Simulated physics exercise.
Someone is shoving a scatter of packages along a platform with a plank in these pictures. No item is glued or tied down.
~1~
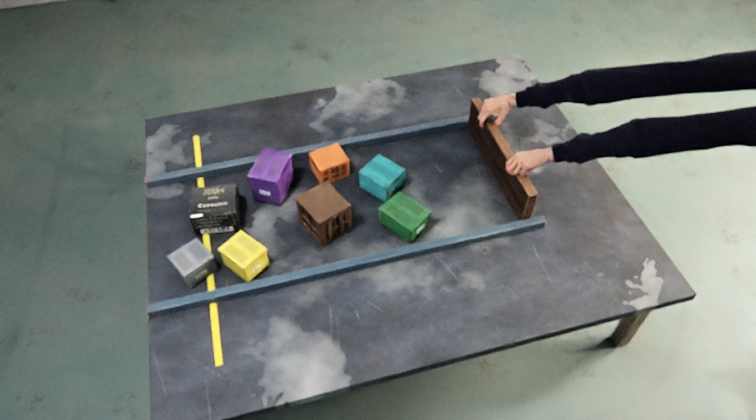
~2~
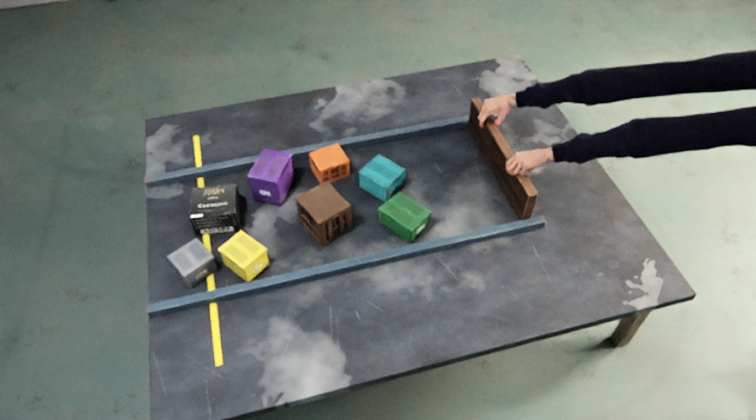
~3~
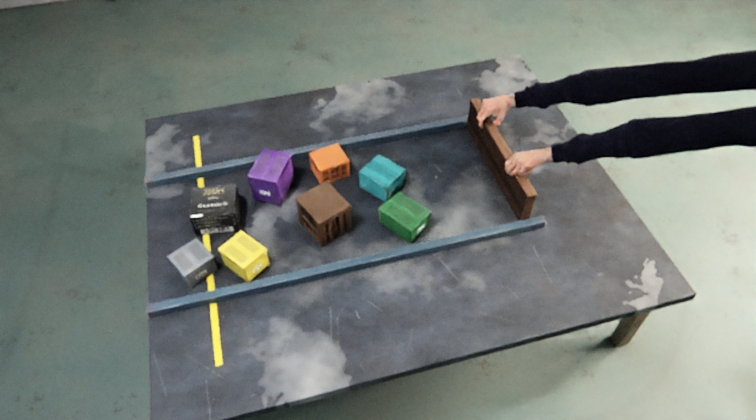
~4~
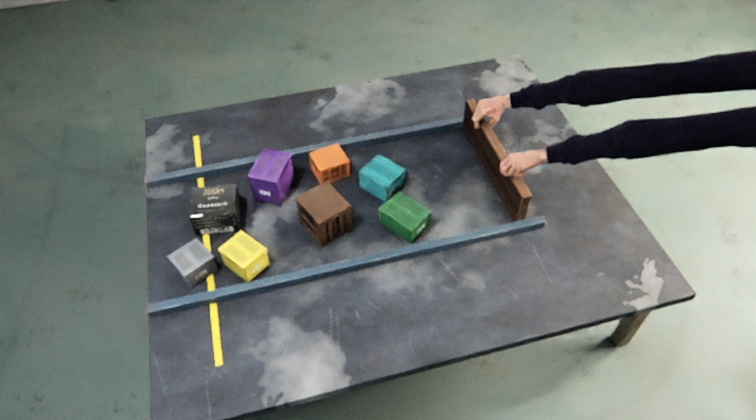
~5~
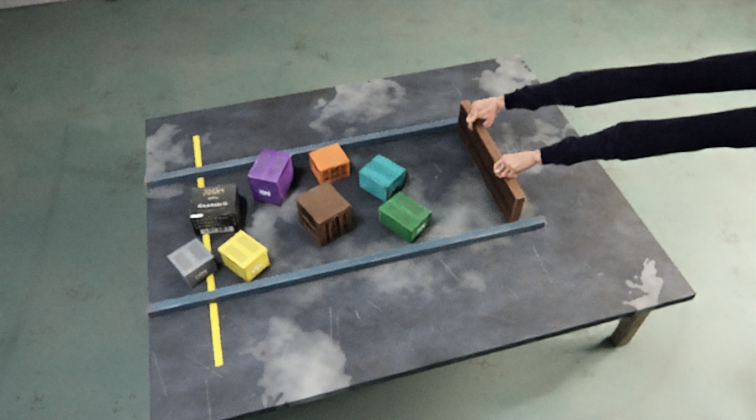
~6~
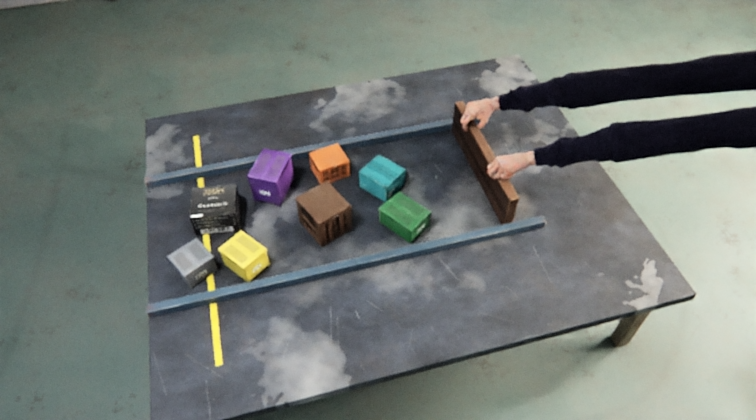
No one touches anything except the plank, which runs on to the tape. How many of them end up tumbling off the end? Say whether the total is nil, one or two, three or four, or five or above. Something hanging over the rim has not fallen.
The push is going to send one or two over the edge.
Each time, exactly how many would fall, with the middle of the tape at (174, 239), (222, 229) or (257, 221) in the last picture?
So, reaching the ground: 5, then 2, then 0.
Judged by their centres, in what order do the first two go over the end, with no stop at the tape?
The order is the black box, then the grey tote.
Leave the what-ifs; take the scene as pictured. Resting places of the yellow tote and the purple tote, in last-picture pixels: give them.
Approximately (152, 288) for one, approximately (148, 208) for the other.
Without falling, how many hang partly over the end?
3 overhanging.
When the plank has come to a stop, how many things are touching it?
Number in contact with it: 3.
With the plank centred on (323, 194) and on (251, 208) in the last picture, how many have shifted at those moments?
5 at one spot and 8 at the other.
Soon after, none off yet; grey tote at rest near (194, 264); black box at rest near (216, 209); yellow tote at rest near (245, 257).
In the end, the number that fall off is one or two; gone, black box and grey tote.
